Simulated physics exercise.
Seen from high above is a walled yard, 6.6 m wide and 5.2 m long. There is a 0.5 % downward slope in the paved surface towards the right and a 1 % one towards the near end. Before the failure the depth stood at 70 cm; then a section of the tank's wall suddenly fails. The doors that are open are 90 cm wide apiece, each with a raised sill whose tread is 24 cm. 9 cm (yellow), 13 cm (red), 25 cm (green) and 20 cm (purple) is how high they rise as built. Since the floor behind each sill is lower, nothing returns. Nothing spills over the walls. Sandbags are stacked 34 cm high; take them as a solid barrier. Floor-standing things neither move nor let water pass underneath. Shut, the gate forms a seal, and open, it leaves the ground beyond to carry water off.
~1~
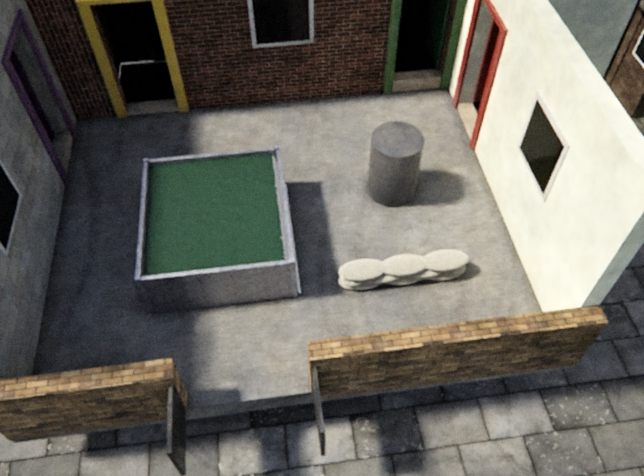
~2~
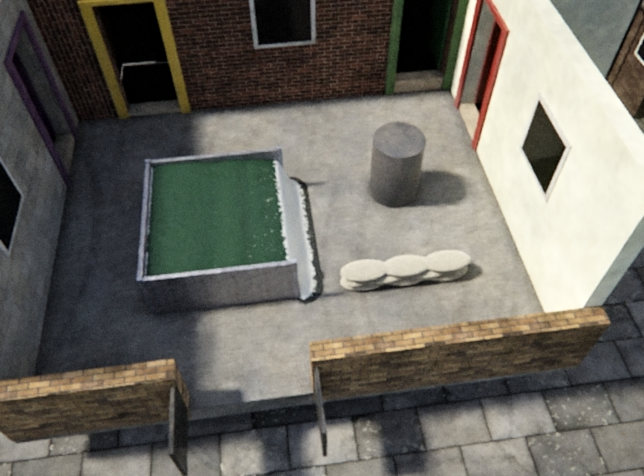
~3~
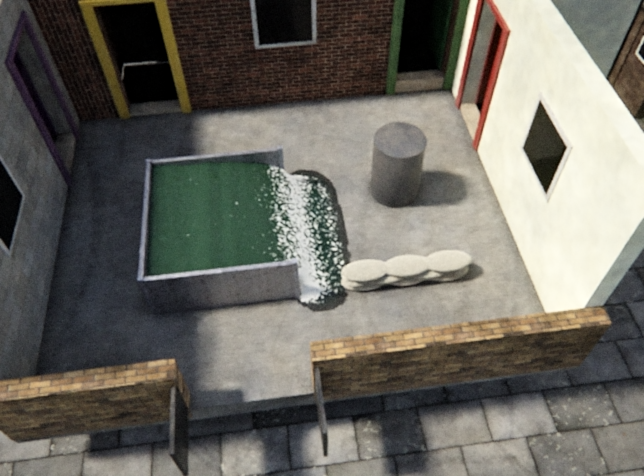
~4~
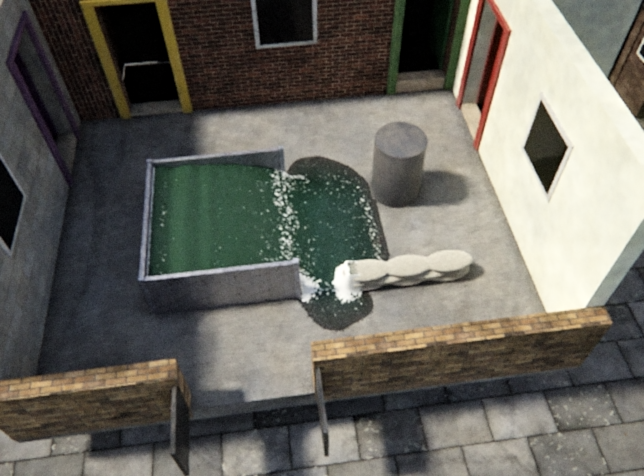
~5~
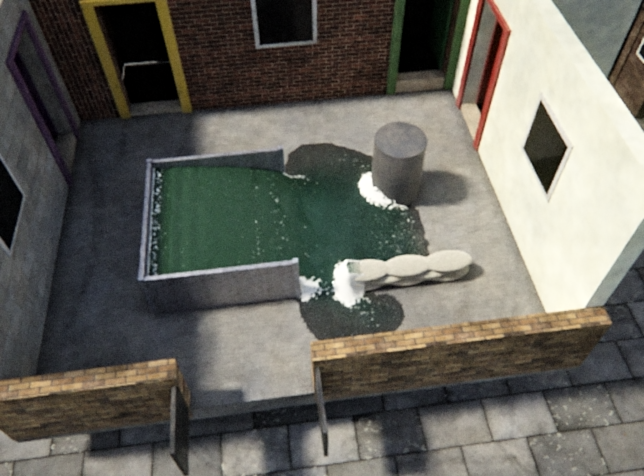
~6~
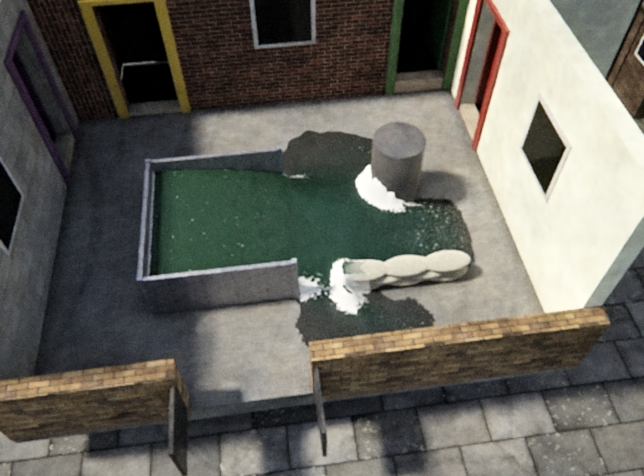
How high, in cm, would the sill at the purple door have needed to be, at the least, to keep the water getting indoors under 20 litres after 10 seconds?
About 9 cm.
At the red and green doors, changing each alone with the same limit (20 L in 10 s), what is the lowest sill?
About 19 cm at red and about 24 cm at green.
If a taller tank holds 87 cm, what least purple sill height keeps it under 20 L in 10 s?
Required height: Approx. 12.5 cm.
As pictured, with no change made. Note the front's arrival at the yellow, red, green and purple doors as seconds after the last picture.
Reading them off: Yellow 3.8 s, then red 0.5 s, then green 0.8 s, then purple 5.0 s.
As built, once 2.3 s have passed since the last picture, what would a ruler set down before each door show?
Centimetres: Yellow = 0, red = 16, green = 29, purple = 0.
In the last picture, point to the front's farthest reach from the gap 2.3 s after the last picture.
Look about (447, 94) in the last picture.
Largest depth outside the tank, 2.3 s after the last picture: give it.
34 cm.
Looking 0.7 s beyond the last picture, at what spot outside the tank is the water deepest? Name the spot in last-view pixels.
At about pixel (509, 244).
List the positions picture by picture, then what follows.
In the first picture, still water, 70 cm deep, in the tank at (215, 211); the purple door at (47, 111) is dry.
In the second picture, the front is at (316, 291), 0.3 m from the gap at (286, 225); 0.5 m2 of floor is wet, 70 cm left at the back.
In the third picture, the front is at (344, 273), 0.7 m from the gap at (287, 227); 1.5 m2 of floor is wet, 70 cm left at the back.
In the fourth picture, the front is at (382, 248), 1.3 m from the gap at (288, 228); 3.0 m2 of floor is wet, 66 cm left at the back.
In the fifth picture, water pours out at (288, 229) and has run 1.9 m, to (424, 264); about 11 cm deep outside, 60 cm at the back.
In the sixth picture, the front is at (467, 256), 2.5 m from the gap at (287, 229); 6.0 m2 of floor is wet, 60 cm left at the back; 3.6 m in a straight line remain to the purple door at (49, 111).
Then, 0.7 s after the last picture water covers 35 % of the floor, deepest (48 cm) near (509, 244); it has not reached the purple door.
Then, 2.3 s after the last picture water covers 55 % of the floor, deepest (34 cm) near (550, 344); it has not reached the purple door.
Then, 9.3 s after the last picture water covers 95 % of the floor, deepest (15 cm) near (136, 396); 9 cm at the purple door, 0 litres in over its 20 cm sill.
At the purple door as built, the water peaked near 14 cm, 6.5 s after the last picture.
Run again over the same 10 s with other heights there, 30 litres in over 8 cm, 9 litres over 10.5 cm. The limit of 20 litres is kept from about 9 cm up.
